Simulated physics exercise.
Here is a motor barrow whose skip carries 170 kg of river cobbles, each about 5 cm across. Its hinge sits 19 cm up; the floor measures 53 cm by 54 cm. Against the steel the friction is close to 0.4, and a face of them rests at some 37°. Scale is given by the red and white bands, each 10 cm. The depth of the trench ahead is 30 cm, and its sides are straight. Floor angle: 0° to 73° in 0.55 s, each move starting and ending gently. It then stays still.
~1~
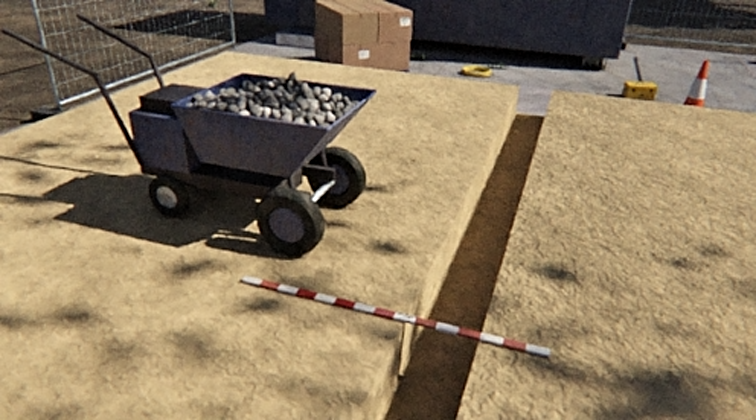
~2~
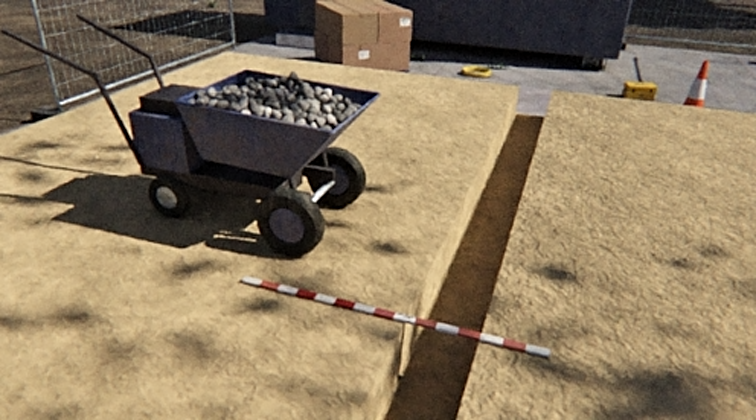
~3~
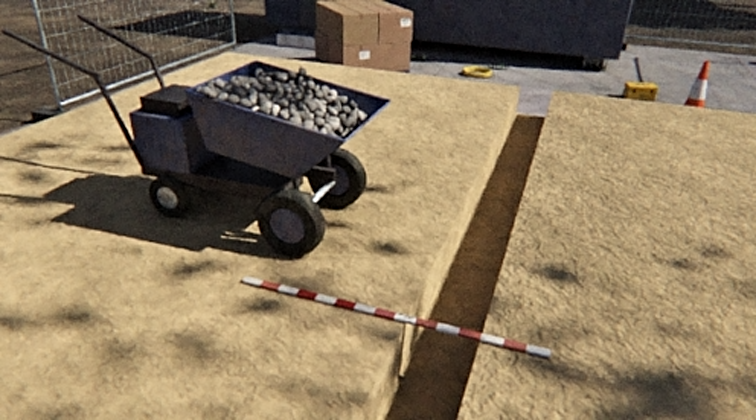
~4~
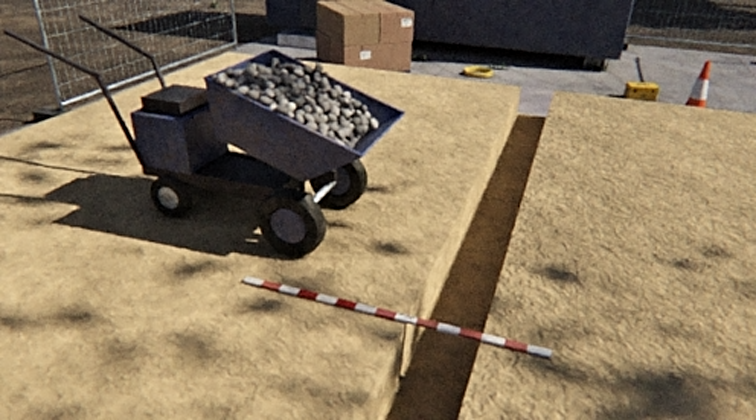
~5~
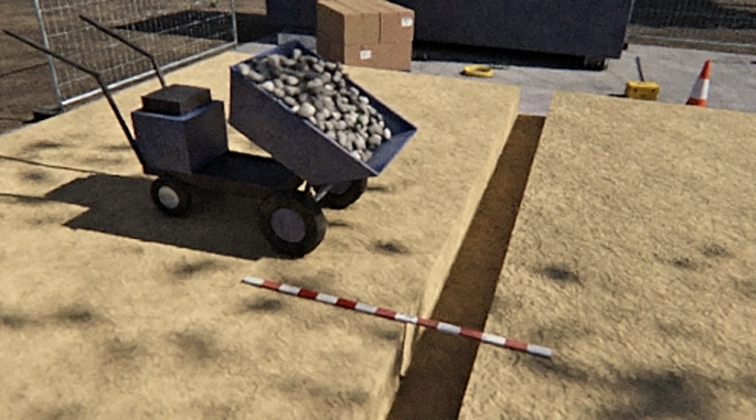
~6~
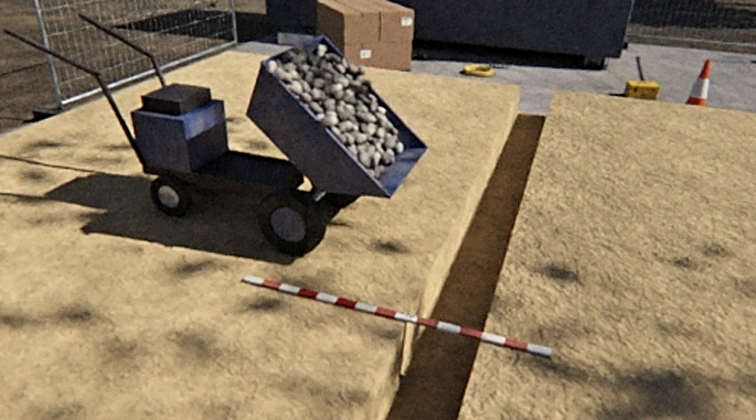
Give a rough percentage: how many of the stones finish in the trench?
81 %.
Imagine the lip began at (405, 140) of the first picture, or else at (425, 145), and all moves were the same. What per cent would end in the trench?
25 % and 5 %.
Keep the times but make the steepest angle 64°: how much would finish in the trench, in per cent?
It would come to about 80 percent.
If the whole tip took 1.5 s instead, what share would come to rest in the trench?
Roughly 85% would finish there.
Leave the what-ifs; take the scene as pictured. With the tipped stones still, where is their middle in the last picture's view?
Their middle ends up near (469, 283).
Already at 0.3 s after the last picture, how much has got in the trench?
Close to 40 per cent at that time.
Then, 0.1 s after the last picture the floor is at 61°, 100 % in the skip; the foremost stones are at (402, 205).
Then, 0.3 s after the last picture the floor is at 73°, 58 % in the skip, 5 % short of the trench, 38 % in the trench; the foremost stones are at (487, 297).
Then, 0.7 s after the last picture the floor is at 73°, 10 % in the skip, 7 % short of the trench, 73 % in the trench, 9 % past the trench; the foremost stones are at (645, 306).
Then, 2.7 s after the last picture the floor is at 73°, 0 % in the skip, 10 % short of the trench, 81 % in the trench, 9 % past the trench; the foremost stones are past the picture's edge.
